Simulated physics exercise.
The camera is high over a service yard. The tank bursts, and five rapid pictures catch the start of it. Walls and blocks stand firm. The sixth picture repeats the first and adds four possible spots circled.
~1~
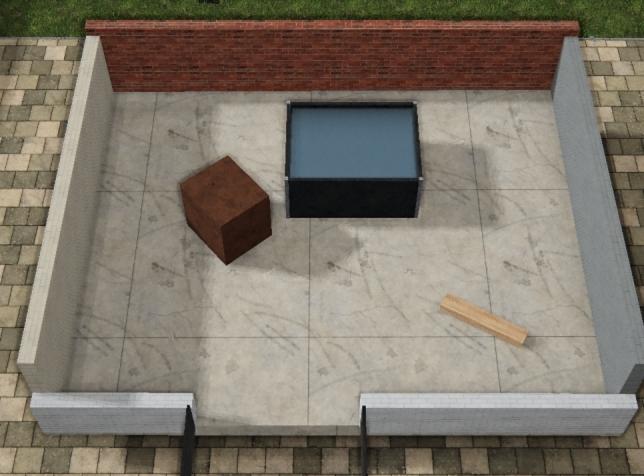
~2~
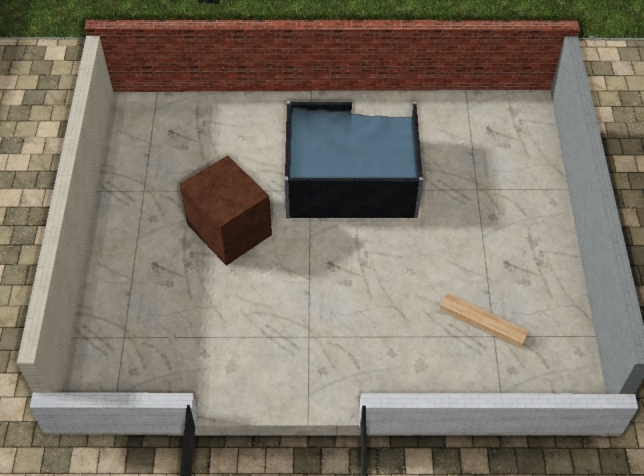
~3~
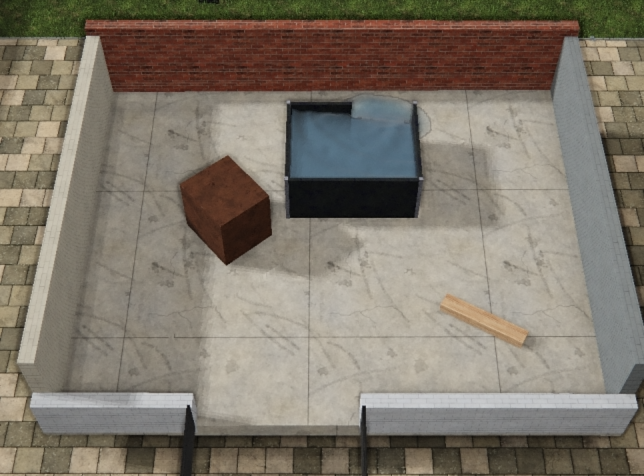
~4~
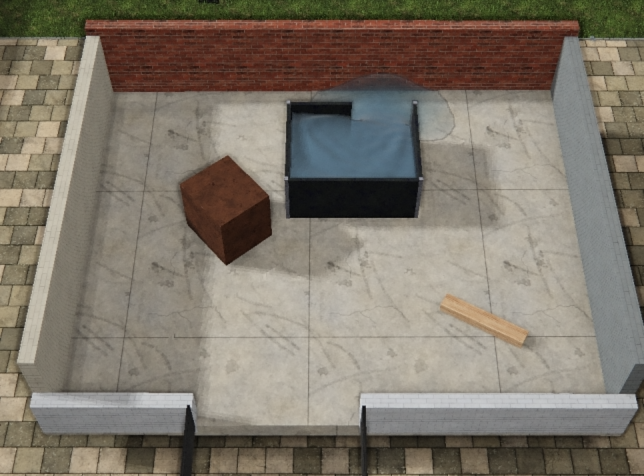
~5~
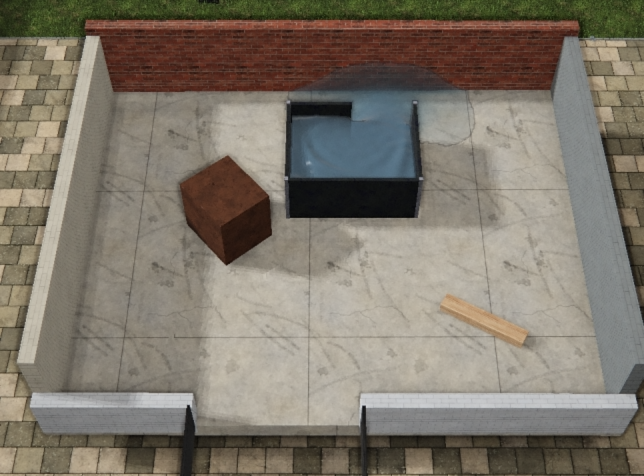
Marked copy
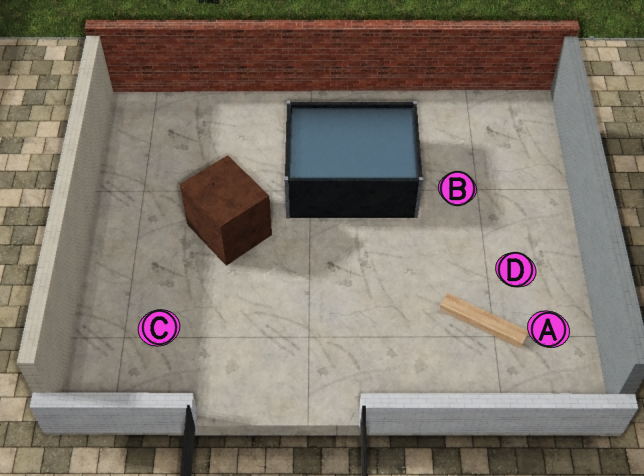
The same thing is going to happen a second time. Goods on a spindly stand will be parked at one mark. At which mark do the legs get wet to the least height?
B works best here.
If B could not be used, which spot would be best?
That is spot D.
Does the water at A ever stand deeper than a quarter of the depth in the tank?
No, it does not.
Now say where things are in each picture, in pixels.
The first picture shows tank full, its middle at (353, 143); open gate at (277, 398).
In the second picture, water covers 1 % of the ground, its front hidden from here.
The third picture shows front seen at (358, 98), 3 % of the ground wet.
The fourth picture shows front seen at (323, 90), 6 % of the ground wet.
The fifth picture shows front seen at (293, 91), 8 % of the ground wet.
On the marked copy, A at (548, 329); B at (457, 188); C at (159, 327); D at (515, 269).
For spot A, the water peaks at about 16 % of the depth that stood in the tank.
For spot B, the water peaks at about 3 % of the depth that stood in the tank.
For spot C, the water peaks at about 14 % of the depth that stood in the tank.
For spot D, the water peaks at about 7 % of the depth that stood in the tank.
